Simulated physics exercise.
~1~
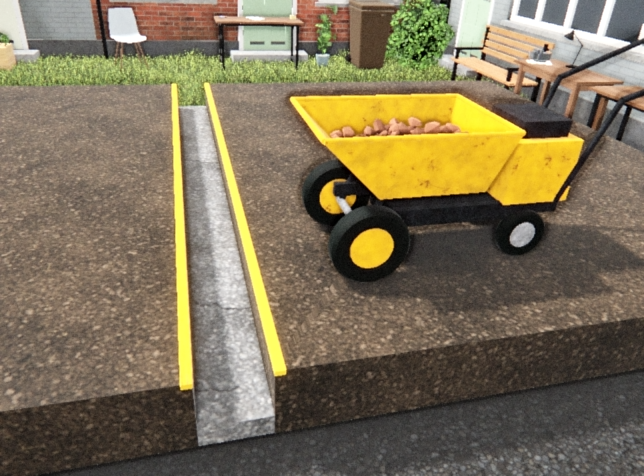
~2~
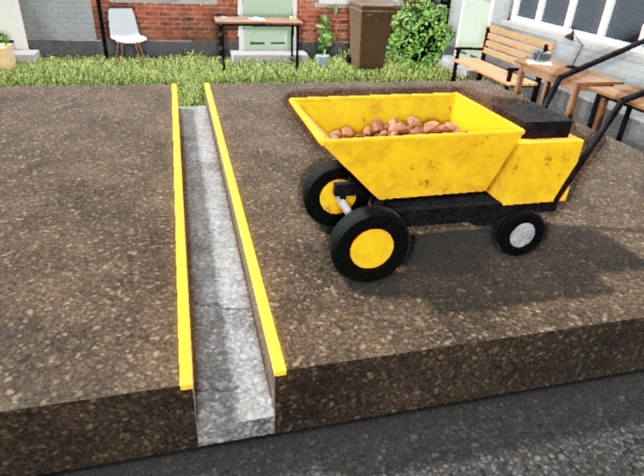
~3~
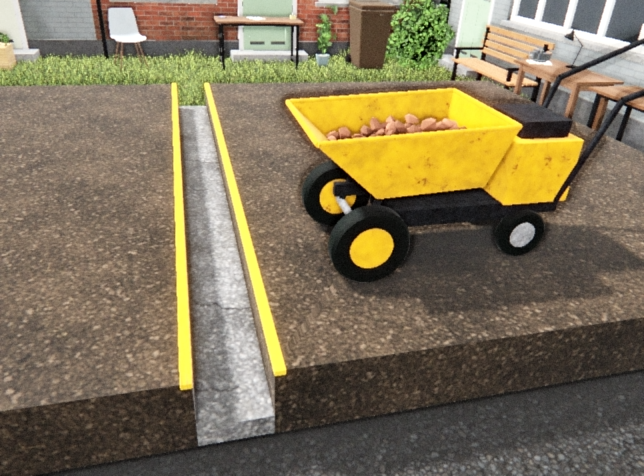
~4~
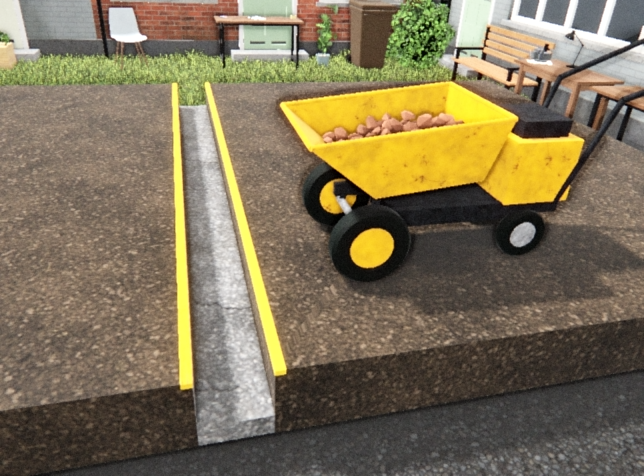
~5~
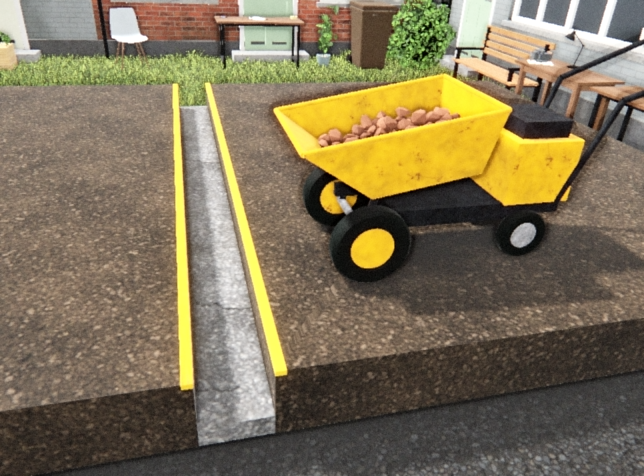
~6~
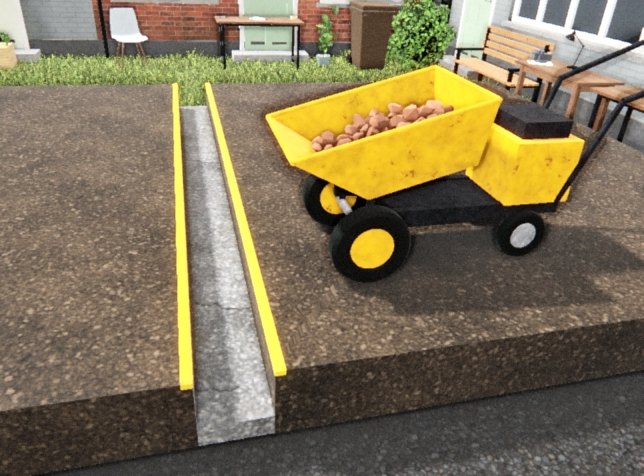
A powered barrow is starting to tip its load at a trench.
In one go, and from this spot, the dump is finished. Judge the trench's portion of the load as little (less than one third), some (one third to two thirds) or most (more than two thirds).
Most.
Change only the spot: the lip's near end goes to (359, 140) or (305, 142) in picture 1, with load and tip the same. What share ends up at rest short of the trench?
About 0 and 0 per cent.
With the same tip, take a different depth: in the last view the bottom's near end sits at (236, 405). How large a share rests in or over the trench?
It lands somewhere near 70 percent.
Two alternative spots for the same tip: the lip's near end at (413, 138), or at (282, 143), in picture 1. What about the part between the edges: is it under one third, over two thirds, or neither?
First: Less than a third; second: The middle third.
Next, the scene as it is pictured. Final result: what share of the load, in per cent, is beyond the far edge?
I'd put it at some 0 per cent of the load.
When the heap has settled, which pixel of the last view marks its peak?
Roughly at (213, 270).
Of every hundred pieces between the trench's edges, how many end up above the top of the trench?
Roughly 0 %.
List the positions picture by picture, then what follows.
The first picture shows lip of the skip (324, 142), level; top of the load (407, 143), lumps of rubble; first edge of the trench (268, 321); far edge (184, 331), the trench over half as wide as the skip, and about as deep as wide.
The second picture shows lip of the skip (323, 143), level; top of the load (406, 143).
The third picture shows lip of the skip (318, 145), tipped barely; top of the load (414, 132).
The fourth picture shows lip of the skip (312, 149), tipped a little; top of the load (415, 133).
The fifth picture shows lip of the skip (303, 155), tipped a little; top of the load (420, 128).
The sixth picture shows lip of the skip (293, 163), tipped clearly; top of the load (431, 124); first edge of the trench (268, 321); far edge (184, 331).
Just after the last frame, skip tipped steeply; every one in the skip.
A moment on, skip tipped right over; roughly two thirds in the skip; roughly a quarter in or heaped over the trench.
Further on, skip tipped right over; just a few in the skip; almost all in or heaped over the trench; just a few beyond it.
When it is over, skip tipped right over; just a few in the skip; almost all in or heaped over the trench; just a few beyond it.
